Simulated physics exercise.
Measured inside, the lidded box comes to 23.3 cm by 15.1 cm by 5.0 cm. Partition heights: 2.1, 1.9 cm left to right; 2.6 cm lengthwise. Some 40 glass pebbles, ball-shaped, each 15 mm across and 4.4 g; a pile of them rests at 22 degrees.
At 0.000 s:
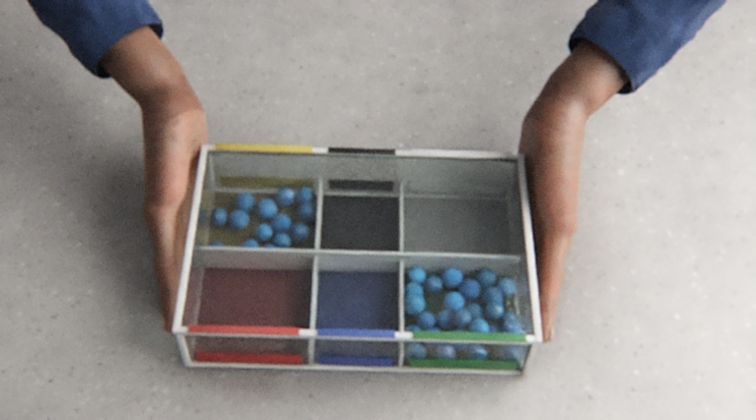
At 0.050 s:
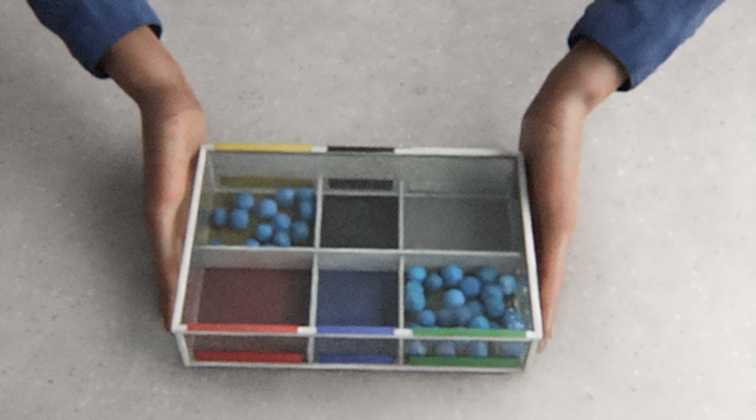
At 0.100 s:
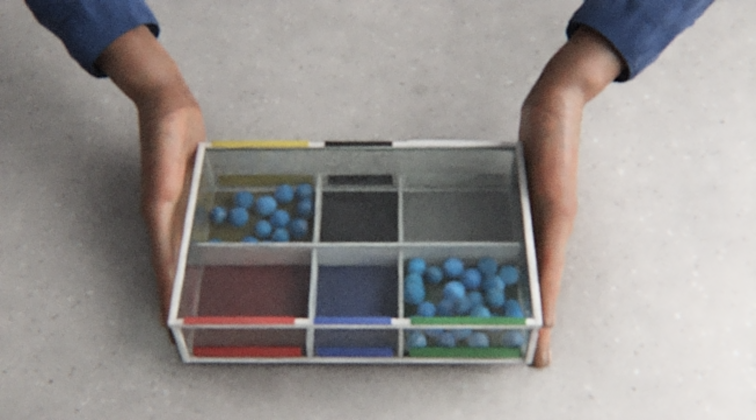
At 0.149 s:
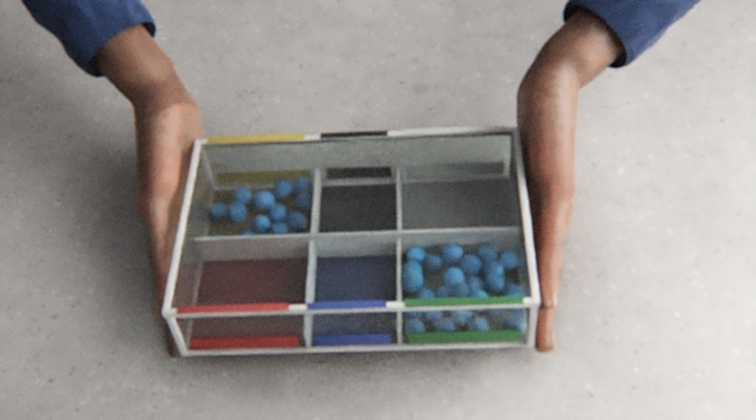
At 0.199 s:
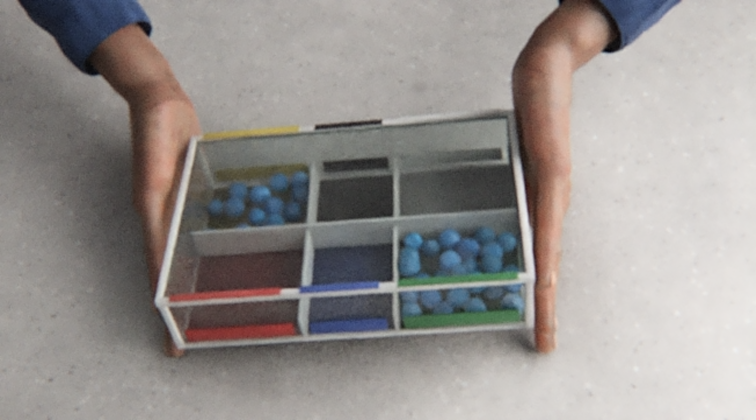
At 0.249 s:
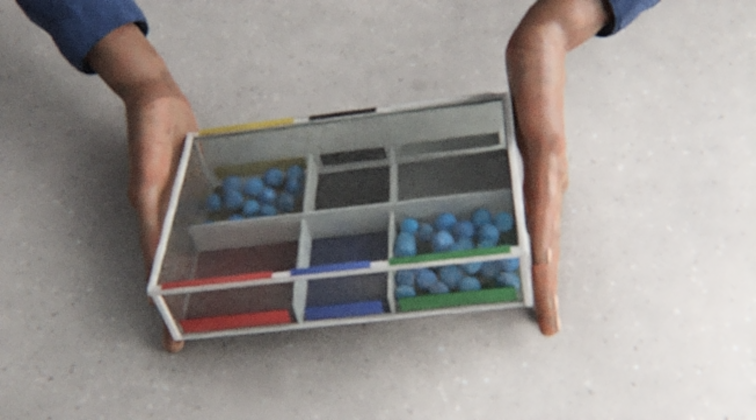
A clear lidded box with six compartments tilts in two hands with blue sleeves above a speckled grey surface, seen from above at an angle. Small blue balls sit in the yellow-marked back left and green-marked front right sections, while the red, blue, black and white-marked ones are empty. Level at first, it tilts slowly, then faster, its right side rising, while the camera stays still.
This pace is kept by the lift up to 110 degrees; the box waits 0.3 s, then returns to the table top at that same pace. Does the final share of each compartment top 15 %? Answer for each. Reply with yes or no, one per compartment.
Red compartment no, blue compartment no, green compartment no, yellow compartment yes, white compartment no, black compartment no.
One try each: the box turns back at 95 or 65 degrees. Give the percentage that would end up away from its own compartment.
Try one gives around 65 %, try two around 10 %.
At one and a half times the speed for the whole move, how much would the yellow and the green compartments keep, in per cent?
That way yellow would end with 100 per cent and green with 0 per cent.
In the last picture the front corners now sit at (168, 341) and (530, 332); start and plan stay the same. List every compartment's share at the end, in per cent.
Per cent at the finish: Red 65, blue 20, green 10, yellow 5, white 0, black 0.
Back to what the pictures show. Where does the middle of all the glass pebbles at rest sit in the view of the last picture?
After settling, the middle sits near (248, 219).
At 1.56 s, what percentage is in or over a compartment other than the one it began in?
Roughly 65 percent.
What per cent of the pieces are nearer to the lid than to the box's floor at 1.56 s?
I'd say around 80 percent of the pieces.
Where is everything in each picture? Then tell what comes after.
The first picture shows box tilt 0 degrees, front corners at (180, 328) and (535, 338); green 65 %, yellow 35 %.
The second picture shows box tilt 1 degrees, front corners at (179, 327) and (535, 334).
The third picture shows box tilt 3 degrees, front corners at (176, 321) and (534, 321), lowest corner left back.
The fourth picture shows box tilt 7 degrees, front corners at (170, 311) and (532, 300), lowest corner left back.
The fifth picture shows box tilt 12 degrees, front corners at (162, 300) and (527, 276), lowest corner left back.
The sixth picture shows box tilt 16 degrees, front corners at (155, 289) and (520, 249), lowest corner left back; green 65 %, yellow 35 %. Its pace works out near 85 degrees a second.
After 1.56 s, tilt 110 degrees; blue 5 %, yellow 85 %, black 10 %.
After 2.43 s, tilt 56 degrees; yellow 100 %.
After 3.31 s, tilt 0 degrees; yellow 100 %.
By 3.9 s all is still; red 5 %, blue 0 %, green 0 %, yellow 100 %, white 0 %, black 0 %.
